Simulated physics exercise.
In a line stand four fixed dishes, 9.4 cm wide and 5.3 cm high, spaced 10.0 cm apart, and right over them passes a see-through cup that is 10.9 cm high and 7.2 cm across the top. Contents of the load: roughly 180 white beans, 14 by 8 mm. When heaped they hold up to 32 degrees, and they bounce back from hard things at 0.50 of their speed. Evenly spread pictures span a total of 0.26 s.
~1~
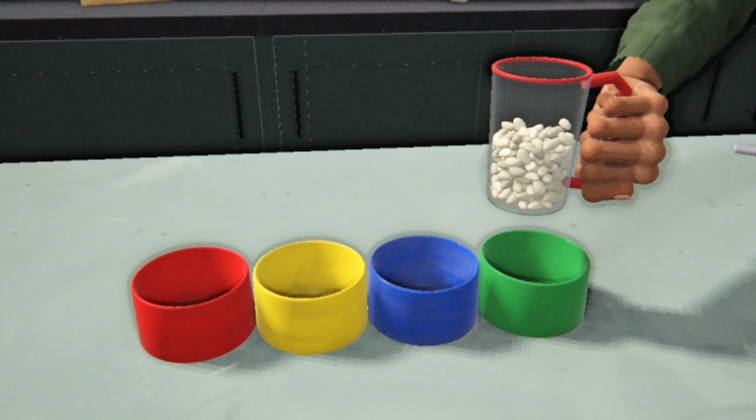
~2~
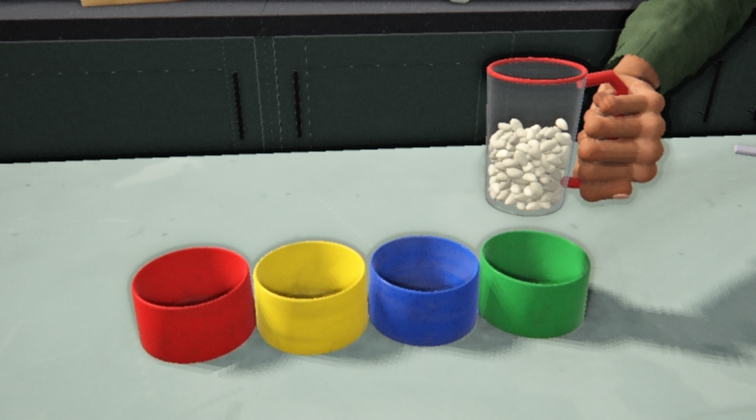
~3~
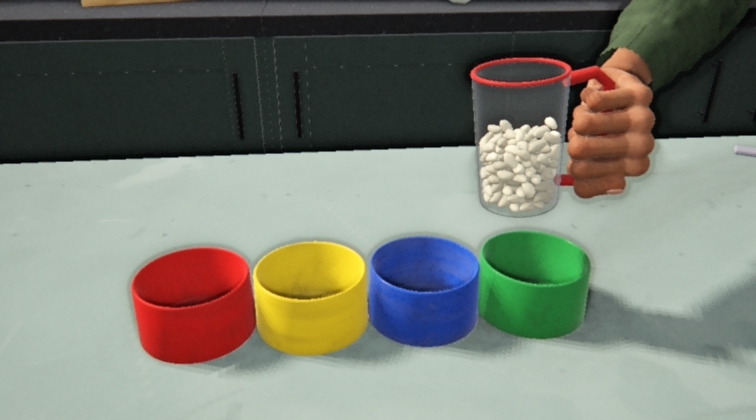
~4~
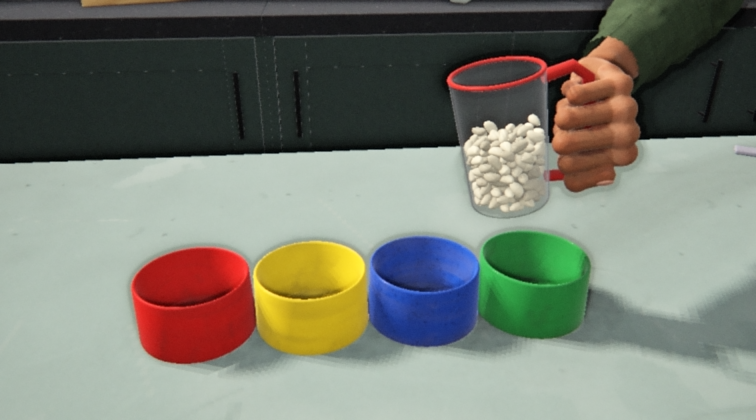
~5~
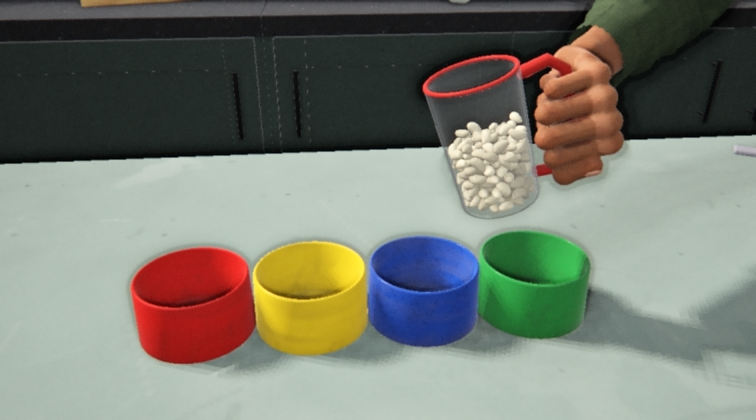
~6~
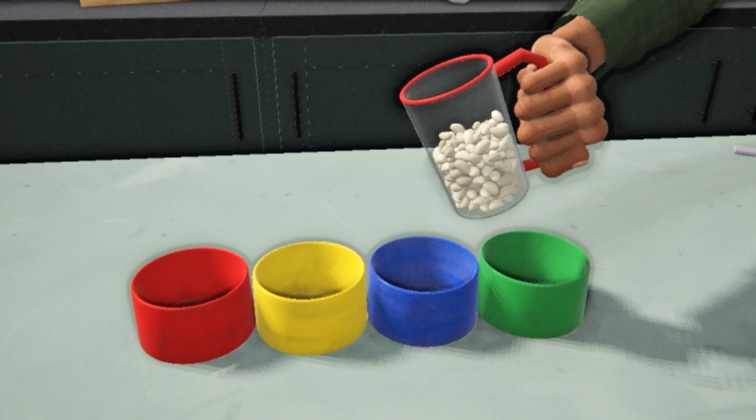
The clip opens with a hand holding a clear, red-rimmed cup of white beans upright above a row of red, yellow, blue and green dishes. The hand moves the cup slowly left, then tilts it increasingly leftward as the beans stay inside and the four dishes remain still.
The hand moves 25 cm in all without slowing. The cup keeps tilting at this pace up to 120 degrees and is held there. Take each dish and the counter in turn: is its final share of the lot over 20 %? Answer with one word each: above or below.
Red dish above, blue dish below, green dish below, yellow dish below, counter above.
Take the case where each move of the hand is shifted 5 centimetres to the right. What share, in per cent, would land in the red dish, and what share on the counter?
Then the red dish would get 100 and the counter 0.
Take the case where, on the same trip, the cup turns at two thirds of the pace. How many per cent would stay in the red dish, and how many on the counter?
Result: Red dish 80, counter 20.
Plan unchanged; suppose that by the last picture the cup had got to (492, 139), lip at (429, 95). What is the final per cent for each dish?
Kept per dish: Red = 90, blue = 0, green = 0, yellow = 0.
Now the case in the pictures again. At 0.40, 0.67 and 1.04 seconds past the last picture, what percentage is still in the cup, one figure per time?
Series: 100 / 100 / 10 per cent.
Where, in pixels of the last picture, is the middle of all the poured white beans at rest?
I'd say roughly (173, 315).
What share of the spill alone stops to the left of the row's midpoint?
Share: About 100 in a hundred.
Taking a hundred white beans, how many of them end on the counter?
Close to 30 %, more or less.
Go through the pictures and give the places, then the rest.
The first frame shows cup at (533, 137), tilt 0 degrees, lip at (496, 71), moved 0.0 cm; middle of the pieces at (529, 163); green dish at (535, 256); blue dish at (424, 262); yellow dish at (310, 269); red dish at (191, 276).
The second frame shows cup at (530, 138), tilt 1 degrees, lip at (491, 73), moved 0.3 cm; middle of the pieces at (527, 164).
The third frame shows cup at (519, 138), tilt 5 degrees, lip at (474, 77), moved 1.2 cm; middle of the pieces at (518, 165).
The fourth frame shows cup at (503, 139), tilt 11 degrees, lip at (451, 84), moved 2.5 cm; middle of the pieces at (506, 165).
The fifth frame shows cup at (486, 140), tilt 17 degrees, lip at (426, 91), moved 3.9 cm; middle of the pieces at (492, 165).
The sixth frame shows cup at (469, 140), tilt 24 degrees, lip at (403, 99), moved 5.3 cm; middle of the pieces at (478, 164); green dish at (534, 257); blue dish at (424, 263); yellow dish at (310, 270); red dish at (191, 277).
Then, 0.40 s after the last picture, tilt 70 degrees; cup holds 100 %.
Then, 0.67 s after the last picture, tilt 101 degrees; cup holds 100 %.
Then, 1.04 s after the last picture, tilt 120 degrees; cup holds 10 %, red 60 %.
In the end, red 70 %, blue 0 %, green 0 %, yellow 0 %, counter 30 %.
